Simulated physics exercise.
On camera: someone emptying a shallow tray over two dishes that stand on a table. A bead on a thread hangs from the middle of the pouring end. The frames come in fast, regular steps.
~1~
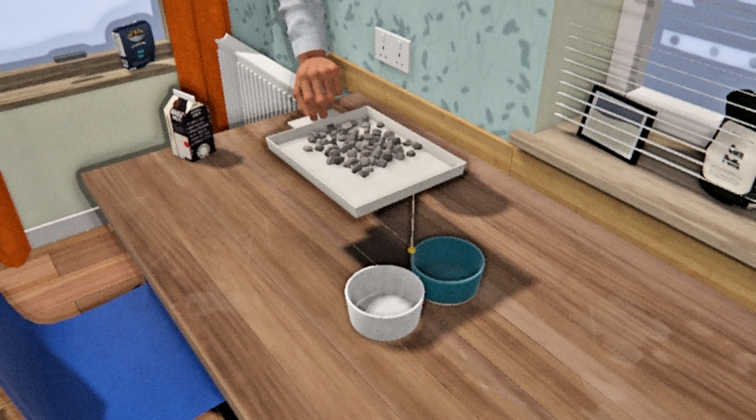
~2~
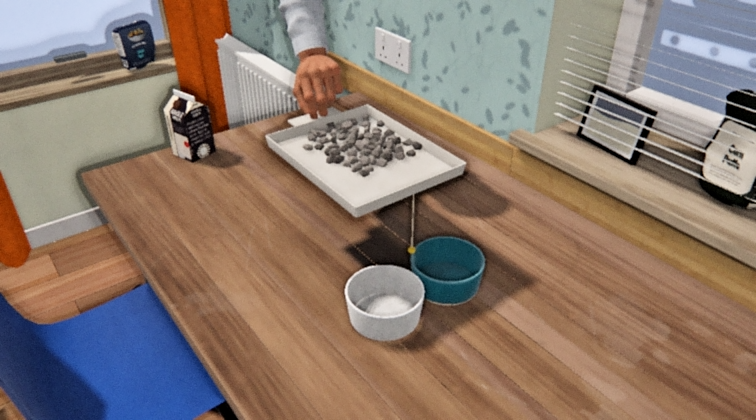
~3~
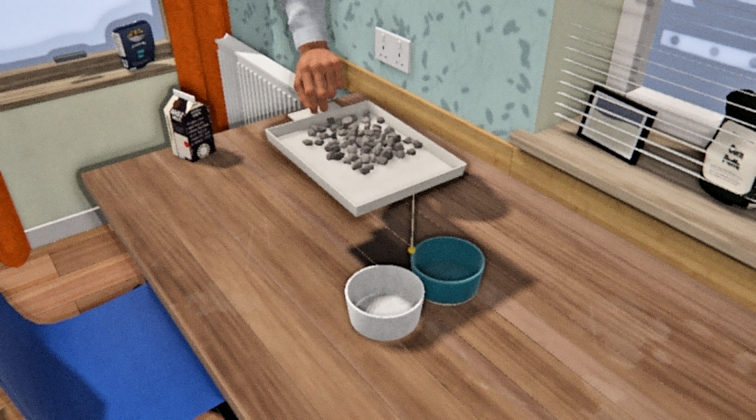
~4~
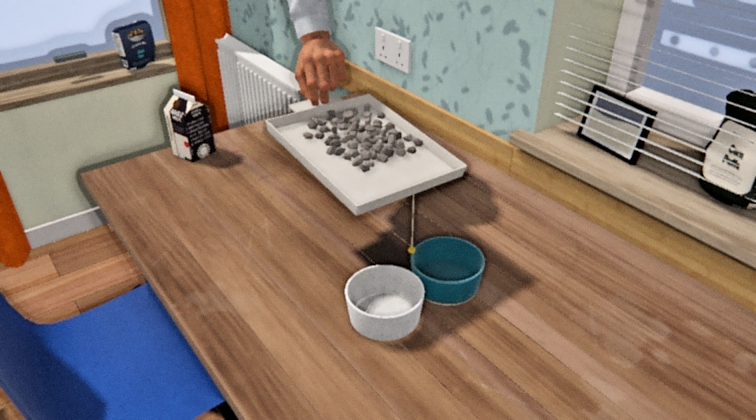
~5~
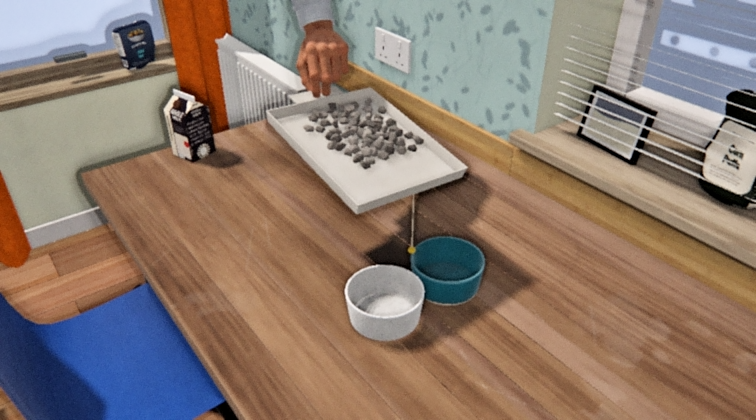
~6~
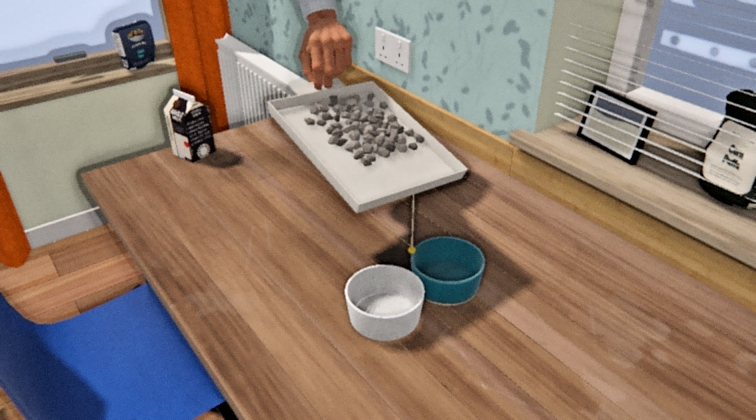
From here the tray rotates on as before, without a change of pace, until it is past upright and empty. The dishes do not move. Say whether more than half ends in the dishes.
In the dishes lies the larger part of it.
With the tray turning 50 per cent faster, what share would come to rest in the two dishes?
Close to 70 per cent.
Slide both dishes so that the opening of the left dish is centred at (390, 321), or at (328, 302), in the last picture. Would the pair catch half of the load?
First below a half, then below a half.
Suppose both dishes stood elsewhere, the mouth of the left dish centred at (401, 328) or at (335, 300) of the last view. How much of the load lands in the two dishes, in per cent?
Near 10 % and 10 %.
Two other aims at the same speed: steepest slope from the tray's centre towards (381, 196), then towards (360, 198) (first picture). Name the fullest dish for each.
In turn: The left dish; the left-hand dish.
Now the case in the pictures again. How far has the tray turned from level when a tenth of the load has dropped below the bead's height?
Roughly 75°.
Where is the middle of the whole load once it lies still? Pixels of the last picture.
At about (455, 277).
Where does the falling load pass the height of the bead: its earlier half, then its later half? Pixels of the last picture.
The first part at (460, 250); the rest at (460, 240).
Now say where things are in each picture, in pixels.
The first picture shows corners of the pouring end at (356, 206) and (463, 162), level; middle of the load at (364, 143), bits of gravel; left dish at (409, 323); right dish at (472, 288); bead on its thread at (412, 250).
The second picture shows corners of the pouring end at (356, 206) and (463, 163), level; middle of the load at (364, 142).
The third picture shows corners of the pouring end at (357, 205) and (464, 164), tipped barely, lowest at the right corner; middle of the load at (364, 139).
The fourth picture shows corners of the pouring end at (358, 204) and (464, 165), tipped a little, lowest at the right corner; middle of the load at (365, 135).
The fifth picture shows corners of the pouring end at (358, 203) and (465, 167), tipped a little, lowest at the right corner; middle of the load at (366, 130).
The sixth picture shows corners of the pouring end at (360, 202) and (465, 168), tipped a little, lowest at the right corner; middle of the load at (367, 125); left dish at (409, 323); right dish at (472, 288).
Soon, tray tipped steeply; nearly all on the tray; a stray few in the air.
A while on, tray tipped right over; most on the tray; a small part in the right dish; a stray few outside both; a small part in the air.
Towards the end, tray tipped past a quarter turn; most in the right dish; about a quarter outside both.
Finally, tray tipped past a quarter turn; none in the left dish; most in the right dish; about a quarter outside both.
